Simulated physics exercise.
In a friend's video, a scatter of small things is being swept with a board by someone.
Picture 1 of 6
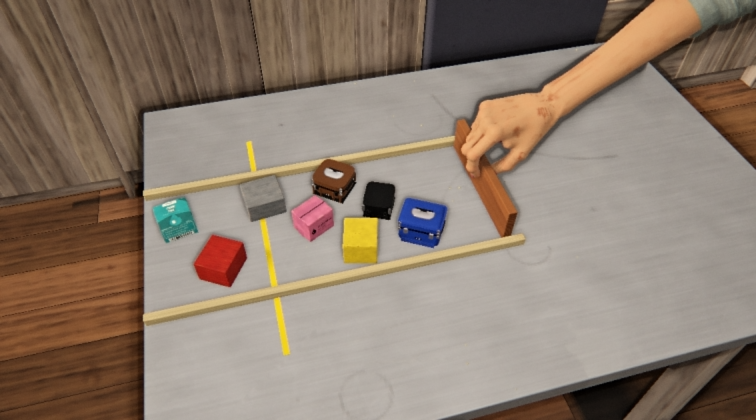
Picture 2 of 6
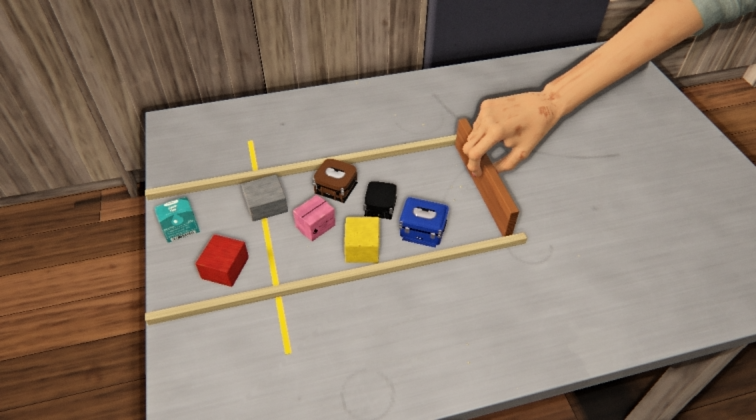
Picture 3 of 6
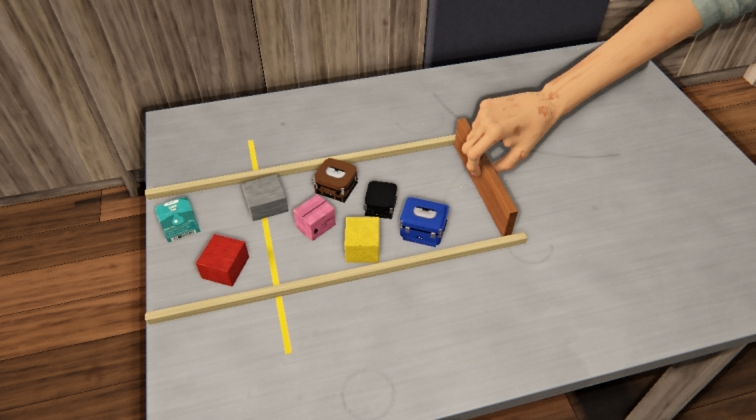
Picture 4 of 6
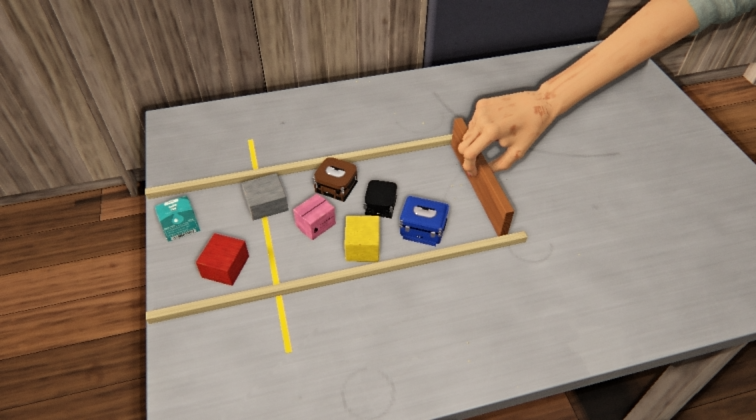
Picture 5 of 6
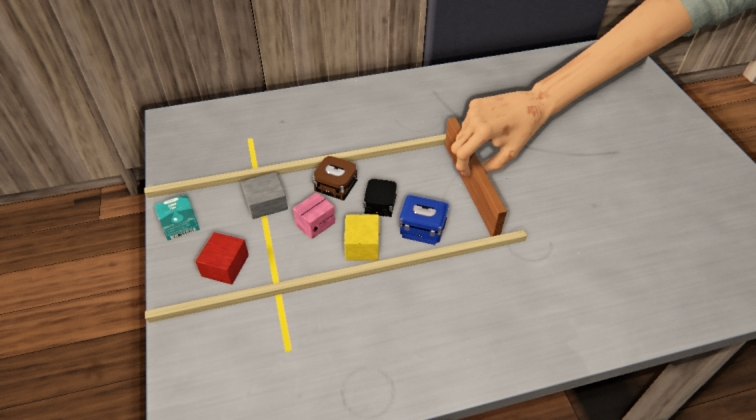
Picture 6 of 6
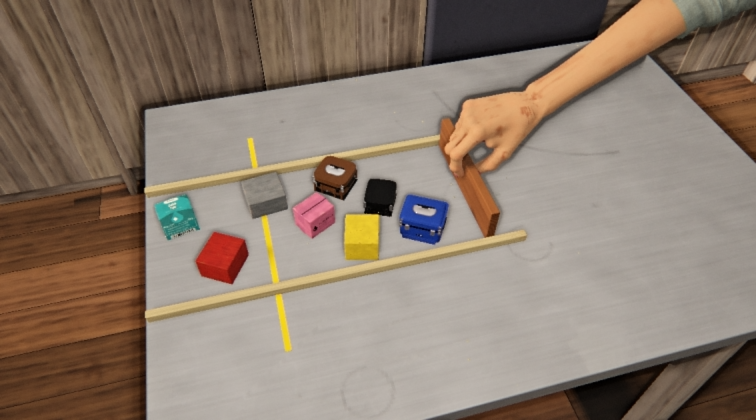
On a grey table, a hand slides a wooden board slightly left between two rails toward small coloured blocks and cases lying still.
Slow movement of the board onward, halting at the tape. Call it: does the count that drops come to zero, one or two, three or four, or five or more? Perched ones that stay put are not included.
It comes to zero.
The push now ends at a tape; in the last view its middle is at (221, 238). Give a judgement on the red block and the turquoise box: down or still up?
Red block gone, turquoise box gone.
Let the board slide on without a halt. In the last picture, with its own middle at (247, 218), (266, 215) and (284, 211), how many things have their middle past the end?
The counts are 0, 0 and 0, in that order.
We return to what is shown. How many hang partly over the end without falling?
Things overhanging at the end: 0.
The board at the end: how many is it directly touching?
The count comes out at 3.
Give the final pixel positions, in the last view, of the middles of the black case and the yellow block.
They come to rest around (252, 230) and (209, 270).
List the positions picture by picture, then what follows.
Turquoise box (175, 220); red block (221, 261); grey block (263, 198); board (483, 176); tape (265, 232), in the first frame.
Red block (223, 260); board (484, 175), in the second frame.
Grey block (265, 197); brown case (336, 180), in the third frame.
Turquoise box (177, 218); pink box (315, 217), in the fourth frame.
Red block (223, 258); black case (380, 198), in the fifth frame.
Turquoise box (177, 217); red block (223, 258); grey block (265, 195); board (467, 176); tape (266, 228), in the sixth frame.
Soon after, none off yet; turquoise box at rest near (177, 217); red block at rest near (223, 258); grey block at rest near (265, 195).
After that, none off yet; turquoise box at rest near (177, 217); red block at rest near (223, 258); grey block moving near (260, 196).
In the end, the number that fall off is zero.
